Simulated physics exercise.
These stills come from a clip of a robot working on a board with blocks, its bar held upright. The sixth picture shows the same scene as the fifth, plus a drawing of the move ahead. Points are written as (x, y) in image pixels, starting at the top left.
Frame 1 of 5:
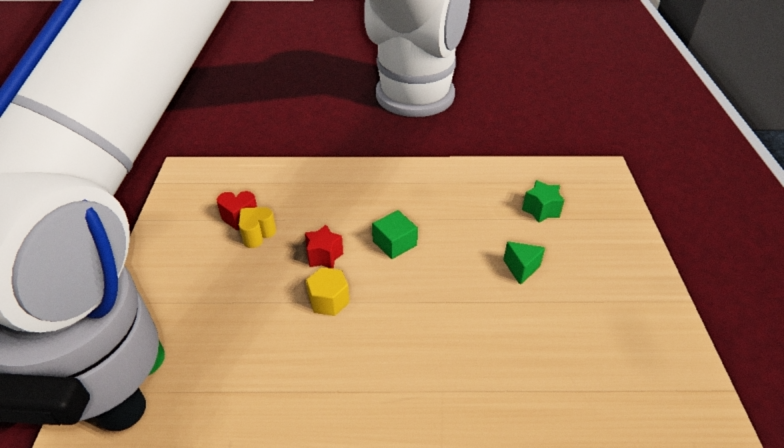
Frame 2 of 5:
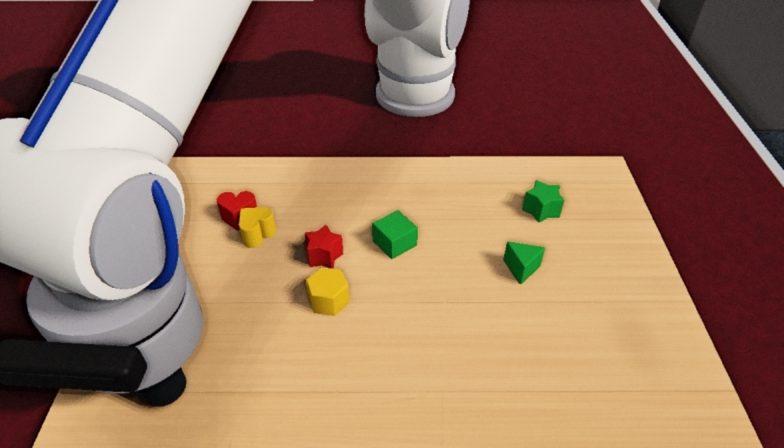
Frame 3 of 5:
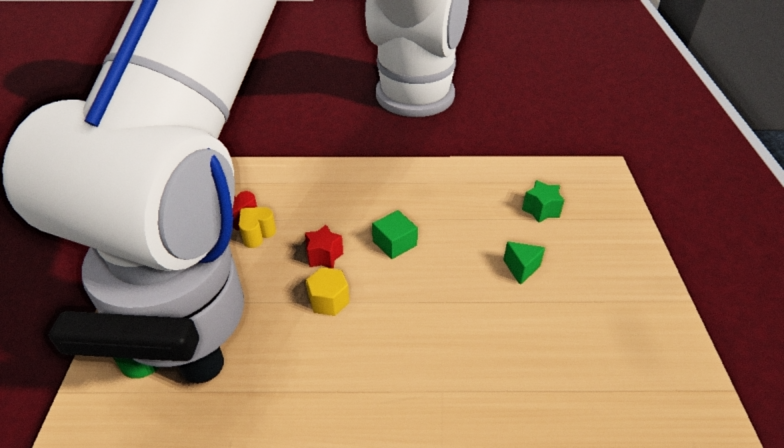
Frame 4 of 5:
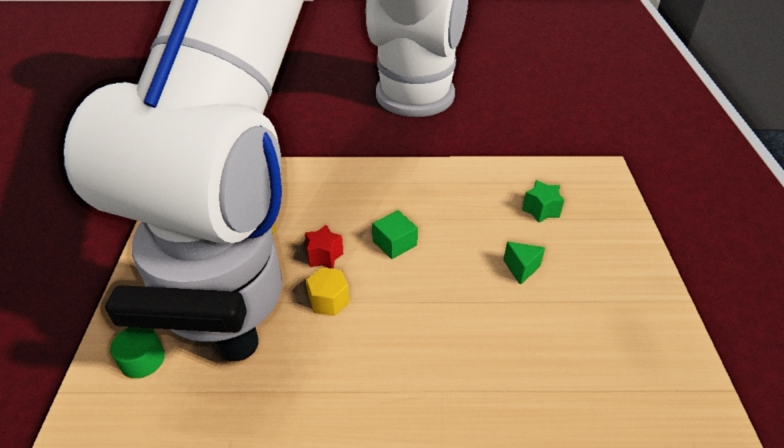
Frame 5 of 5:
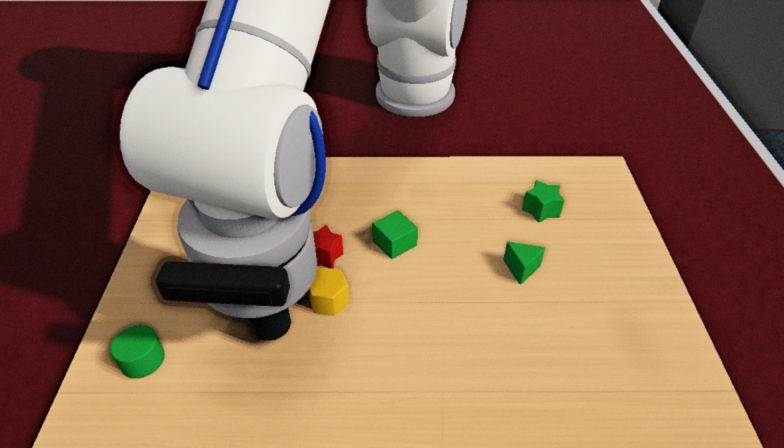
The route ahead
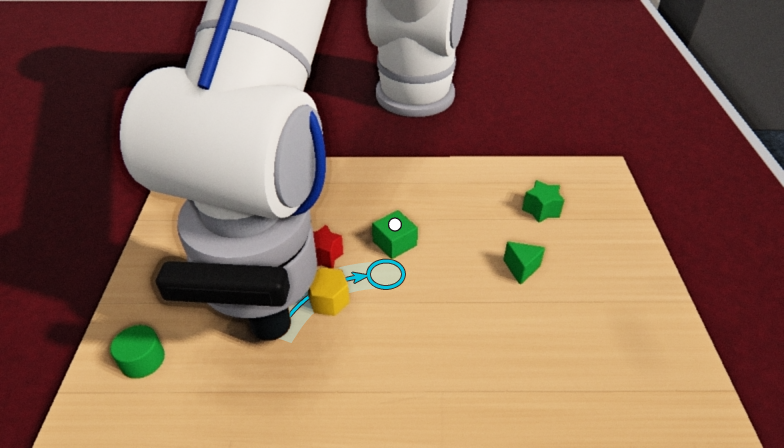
We see a robot arm at the left of a wooden board scattered with red, yellow and green blocks; it moves steadily right and slightly upward, uncovering a green round block, and nears the yellow hexagon while the blocks stay still.
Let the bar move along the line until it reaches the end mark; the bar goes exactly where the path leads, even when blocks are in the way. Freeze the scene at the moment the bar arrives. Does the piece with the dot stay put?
Yes - that is the case.
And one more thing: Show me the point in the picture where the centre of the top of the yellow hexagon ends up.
The top centre is at (419, 269).
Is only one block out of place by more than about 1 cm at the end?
Final answer: Yes.
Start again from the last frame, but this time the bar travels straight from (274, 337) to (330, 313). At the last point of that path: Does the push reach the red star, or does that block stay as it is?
The push misses it.
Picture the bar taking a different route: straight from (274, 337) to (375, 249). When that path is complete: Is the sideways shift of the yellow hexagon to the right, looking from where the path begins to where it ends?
Yes, that is how it ends up.
Path on the board, from (274, 337) over (302, 302) and (341, 281) to (386, 274); the dot is on the green square piece.
On the path given first. One third of the way, bar (301, 290); yellow hexagon (337, 276), turned 15° clockwise.
Two thirds of the way, bar (341, 268); yellow hexagon (377, 266), turned 35° clockwise.
At the end, bar (386, 262); yellow hexagon (419, 269), turned 55° clockwise; green square piece in place.
